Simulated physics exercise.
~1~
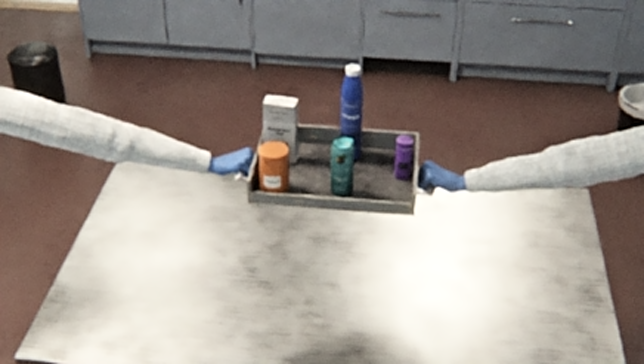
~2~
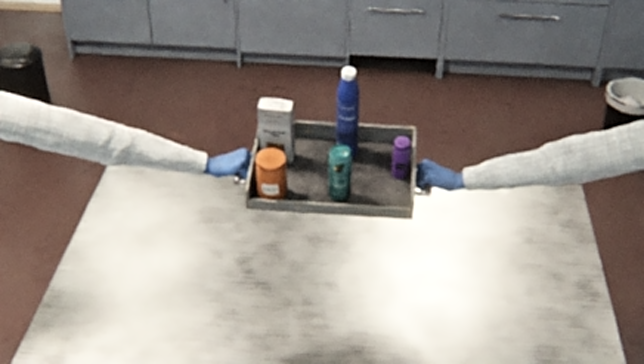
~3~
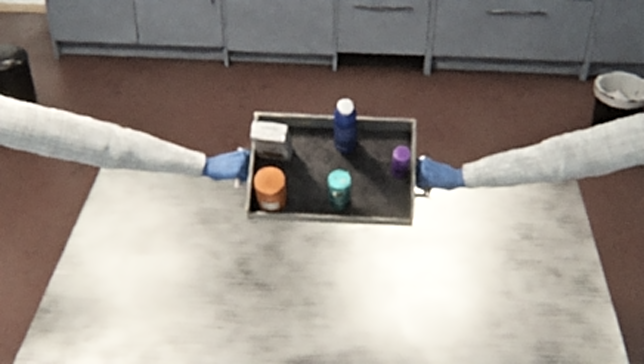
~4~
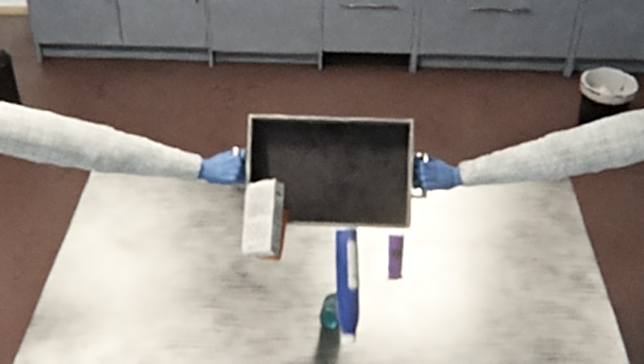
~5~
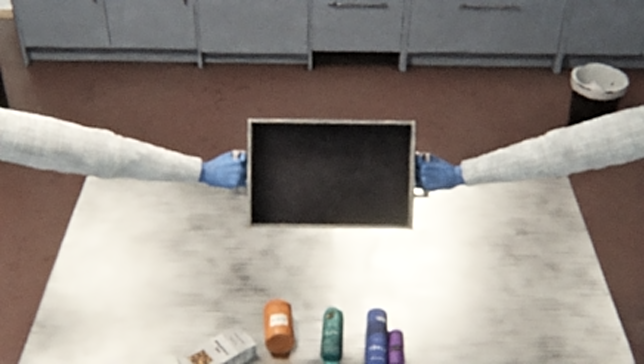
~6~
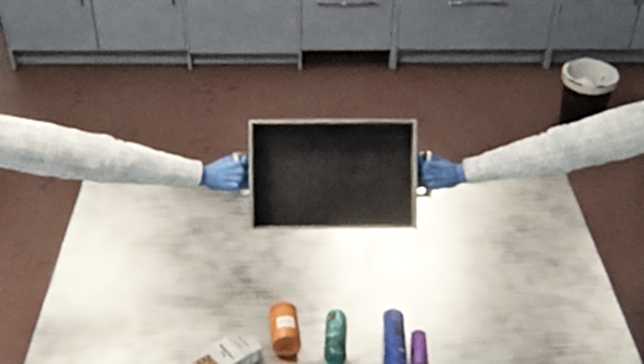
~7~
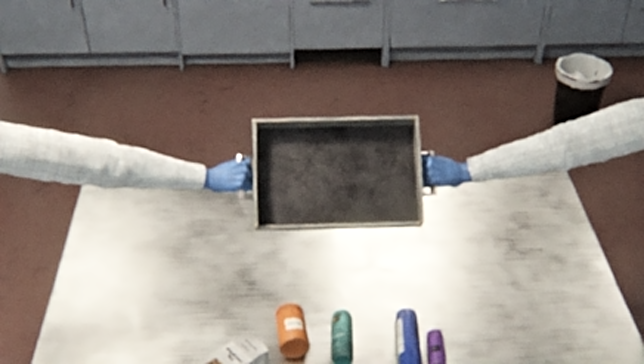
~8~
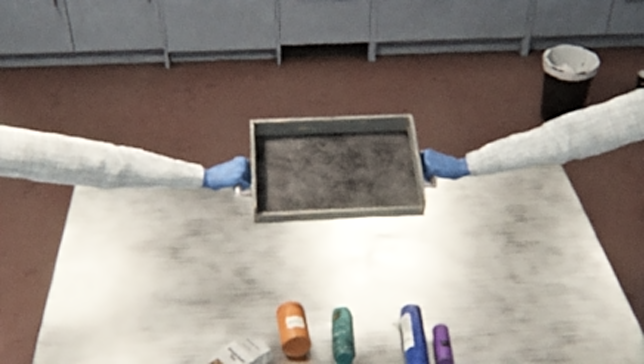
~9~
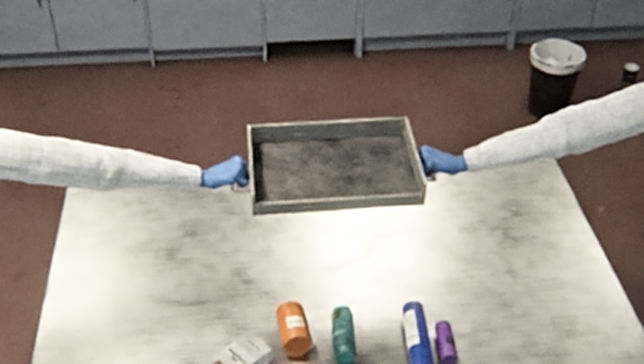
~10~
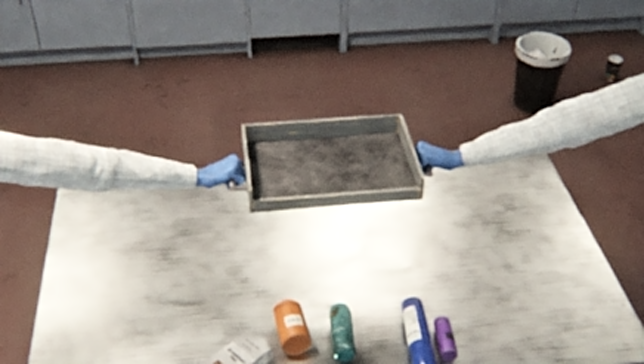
Two gloved hands tipped a tray steeply towards the near side, spilling a white packet, an orange jar, a blue bottle, a purple shaker and a turquoise can onto the table, then levelled it again, leaving it empty above the fallen items.
